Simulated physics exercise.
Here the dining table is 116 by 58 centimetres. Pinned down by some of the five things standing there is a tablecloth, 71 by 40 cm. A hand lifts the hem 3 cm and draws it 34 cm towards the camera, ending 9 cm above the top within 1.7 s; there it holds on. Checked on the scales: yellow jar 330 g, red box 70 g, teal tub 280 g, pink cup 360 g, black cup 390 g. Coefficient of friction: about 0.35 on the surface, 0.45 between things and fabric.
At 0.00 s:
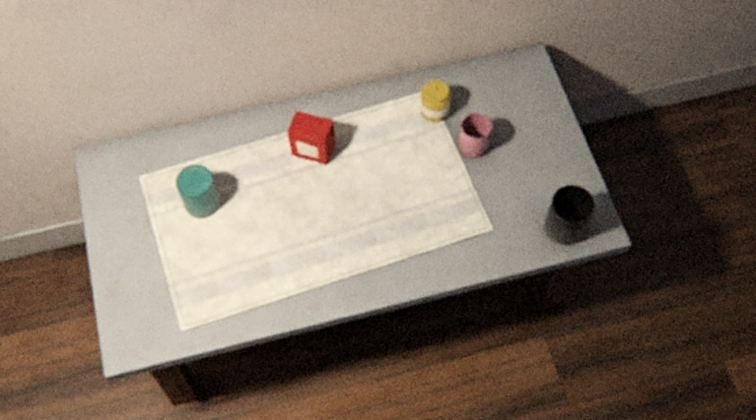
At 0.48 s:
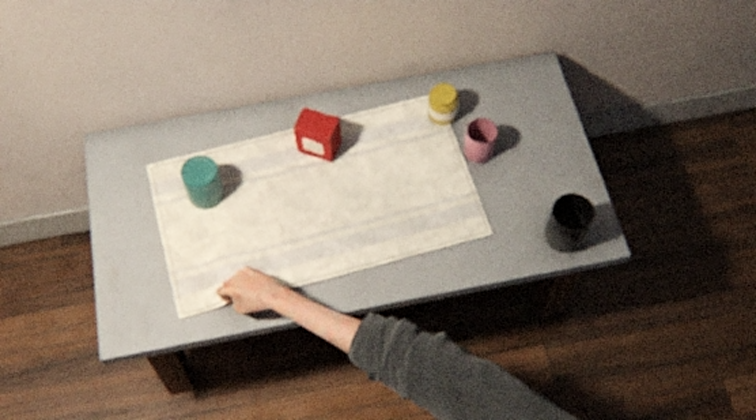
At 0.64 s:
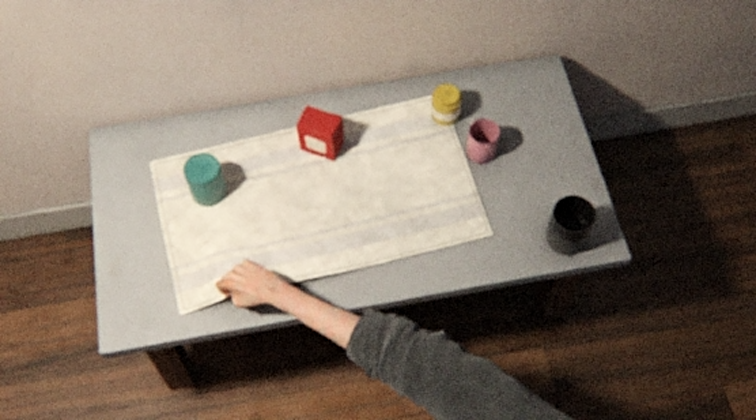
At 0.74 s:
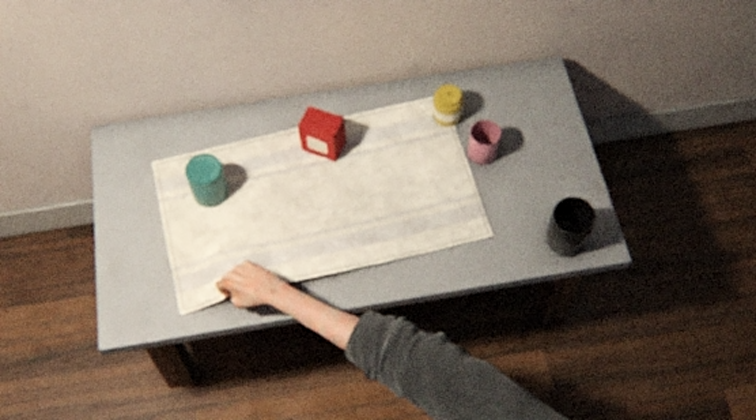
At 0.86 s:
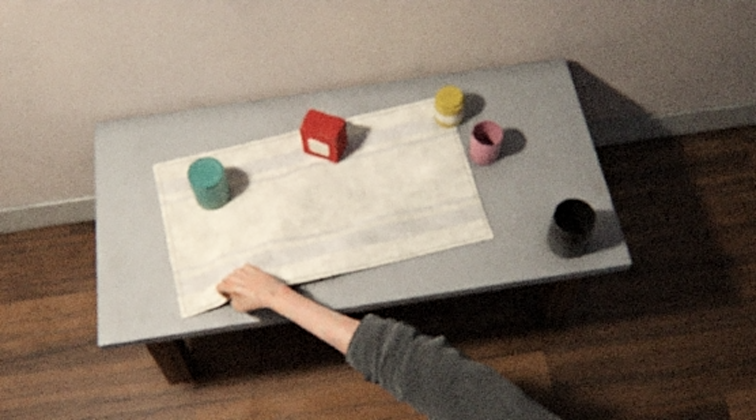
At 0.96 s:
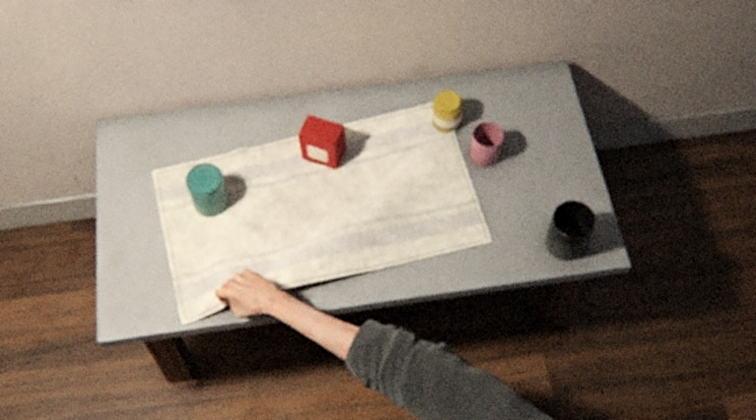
A hand in a dark grey sleeve reaches in from the lower right and grips the near edge of a cream tablecloth on a grey table. It then tugs the cloth slightly towards the viewer, and the teal tub, red box and yellow jar shift with it, all still upright.
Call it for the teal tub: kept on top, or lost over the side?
Lost over the side.
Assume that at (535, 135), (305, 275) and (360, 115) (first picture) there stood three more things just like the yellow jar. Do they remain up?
Respectively, the copies end as follows: Still in place, gone from the top, still in place.
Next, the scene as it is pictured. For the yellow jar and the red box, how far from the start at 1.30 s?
For the yellow jar it's around 8 cm, and for the red box around 10 cm.
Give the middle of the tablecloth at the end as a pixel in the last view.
Around (315, 329).
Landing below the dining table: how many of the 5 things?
1.
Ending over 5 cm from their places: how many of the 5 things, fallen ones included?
3 of them.
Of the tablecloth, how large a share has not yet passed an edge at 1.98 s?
Roughly 55% of it.
After 1.3 s, 95 % of the tablecloth is still over the top; teal tub 14 cm off its start, red box 11 cm off its start, yellow jar 8 cm off its start.
After 1.6 s, 75 % of the tablecloth is still over the top; teal tub 27 cm off its start, red box 22 cm off its start, yellow jar 16 cm off its start.
After 2.0 s, 55 % of the tablecloth is still over the top; teal tub 38 cm off its start at (208, 318), red box 30 cm off its start at (286, 232), yellow jar 22 cm off its start at (400, 164).
After 2.3 s, 40 % of the tablecloth is still over the top; teal tub over the edge, red box 36 cm off its start, yellow jar 28 cm off its start.
After 3.9 s, 40 % of the tablecloth is still over the top; teal tub over the edge, red box 36 cm off its start at (285, 259), yellow jar 29 cm off its start at (390, 188).
